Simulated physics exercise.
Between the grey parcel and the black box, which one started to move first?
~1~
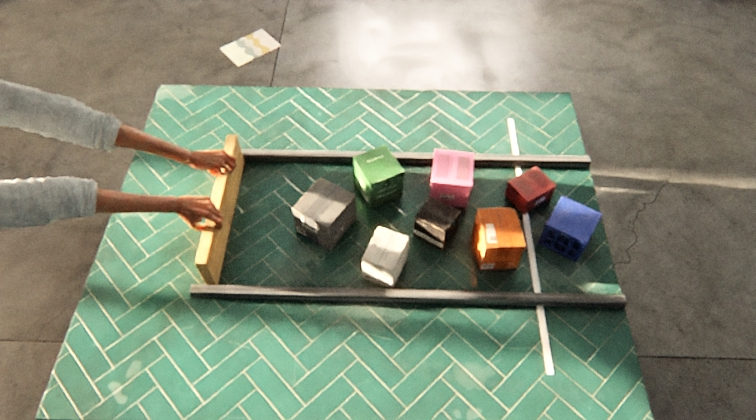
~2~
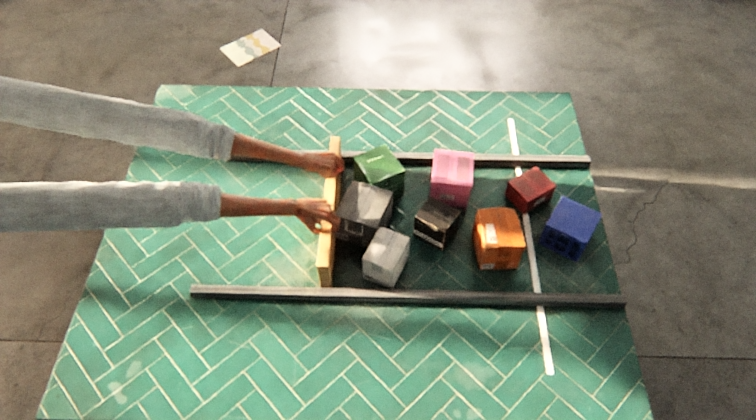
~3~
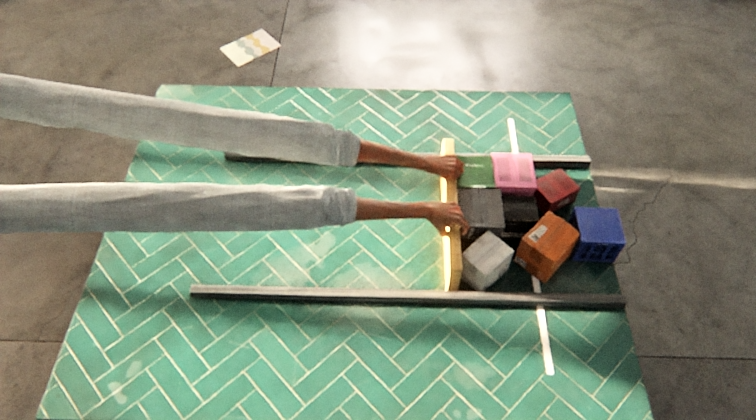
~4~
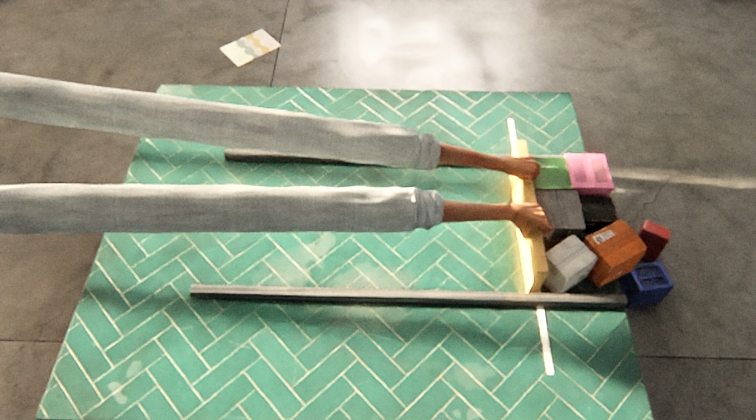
The grey parcel started to move first, while the black box was still standing in its place. The black box only moved later, as the plank came further right.
